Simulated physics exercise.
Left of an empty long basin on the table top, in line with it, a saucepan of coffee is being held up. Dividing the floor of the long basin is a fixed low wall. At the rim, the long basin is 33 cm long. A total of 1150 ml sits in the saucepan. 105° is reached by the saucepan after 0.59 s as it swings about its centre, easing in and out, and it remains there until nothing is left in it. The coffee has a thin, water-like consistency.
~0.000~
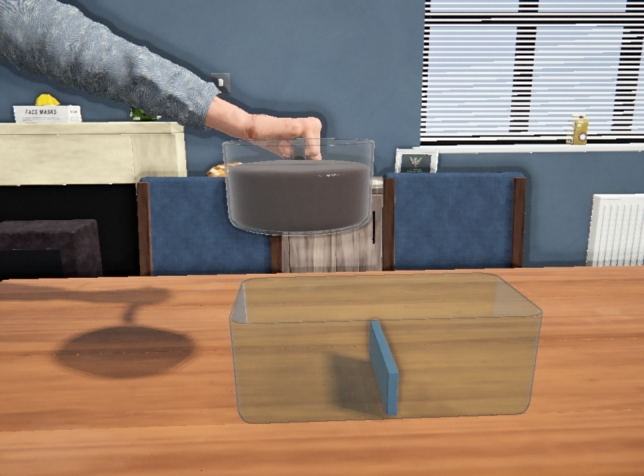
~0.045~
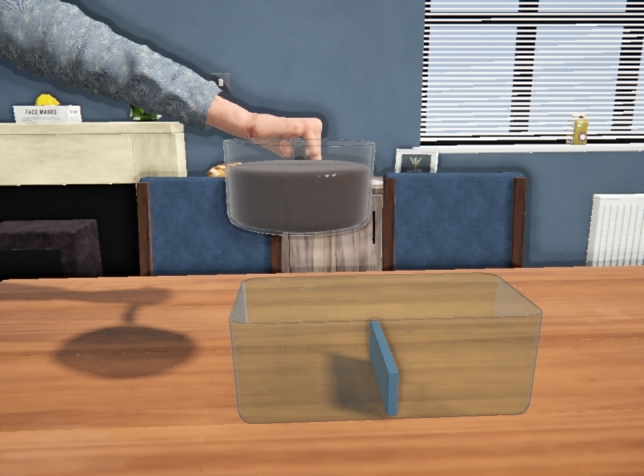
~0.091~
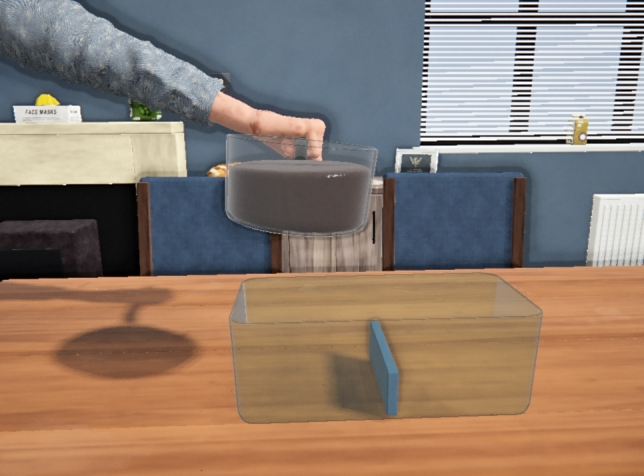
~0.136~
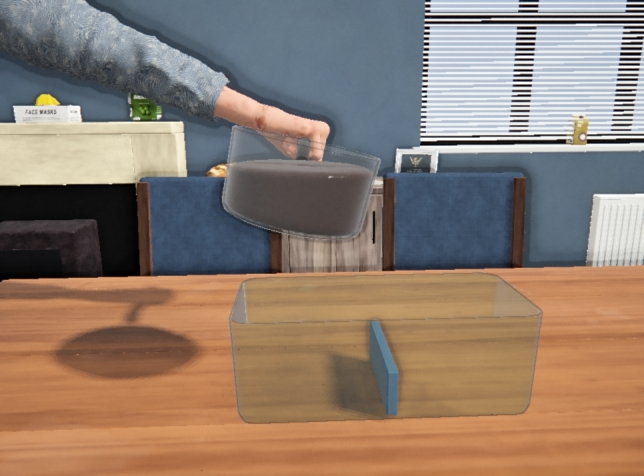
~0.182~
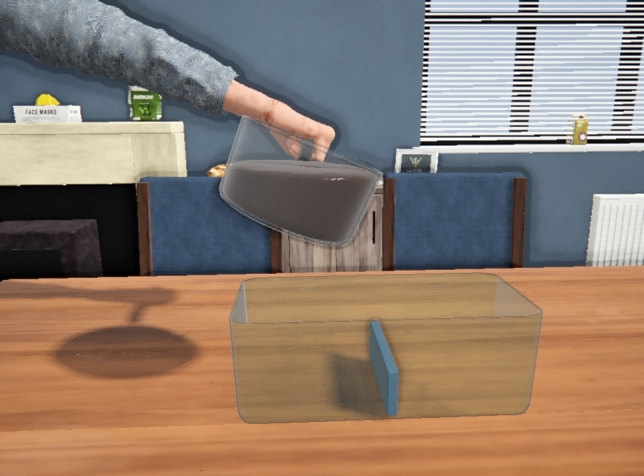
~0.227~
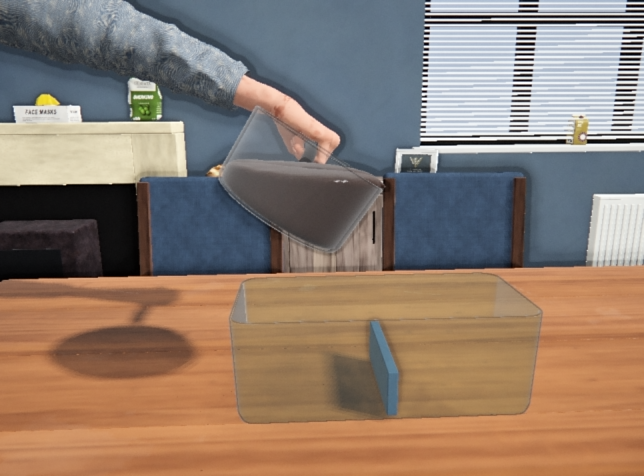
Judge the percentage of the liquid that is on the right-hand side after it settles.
My estimate is 63 %.
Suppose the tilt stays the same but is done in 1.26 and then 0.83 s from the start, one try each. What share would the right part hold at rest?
About 85 %, then about 75 %.
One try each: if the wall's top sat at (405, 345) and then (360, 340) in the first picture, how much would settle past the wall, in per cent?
I'd put it at about 40 per cent for the first and about 85 per cent for the second.
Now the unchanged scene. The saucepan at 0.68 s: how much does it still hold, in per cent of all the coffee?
8 per cent or thereabouts.
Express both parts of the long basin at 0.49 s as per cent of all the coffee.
Lab note: Left near 0, right near 26.
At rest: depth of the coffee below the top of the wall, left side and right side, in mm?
The left side gives some 36 mm, the right side some 20 mm.
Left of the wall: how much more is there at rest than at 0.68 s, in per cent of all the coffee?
Around 18 per cent.
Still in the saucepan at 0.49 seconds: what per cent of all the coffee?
Roughly 32 percent.
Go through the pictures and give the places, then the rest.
The first picture shows tilt 0°; pouring edge (372, 143); surface from (230, 168) to (369, 166); the long basin's rim runs from (237, 300) to (518, 293); the wall's top is at (383, 345).
The second picture shows tilt 2°; pouring edge (373, 145); surface from (230, 167) to (369, 166).
The third picture shows tilt 6°; pouring edge (375, 151); surface from (231, 166) to (370, 168).
The fourth picture shows tilt 13°; pouring edge (378, 161); surface from (231, 166) to (372, 169).
The fifth picture shows tilt 23°; pouring edge (380, 174); surface from (230, 166) to (376, 172).
The sixth picture shows tilt 34°; pouring edge (379, 190); surface from (227, 163) to (378, 179); 1 per cent is over the edge.
By 0.49 s the tilt is 97° and 33 per cent is still to pour, 0 is left of the wall and 27 right of it.
By 0.68 s the tilt is 105° and 8 per cent is still to pour, 17 is left of the wall and 66 right of it.
By 0.87 s the tilt is 105° and 1 per cent is still to pour, 30 is left of the wall and 64 right of it.
By 1.09 s the tilt is 105° and 0 per cent is still to pour, 34 is left of the wall and 64 right of it.
At rest 35 per cent lies left of the wall, 63 right of it and 2 outside.
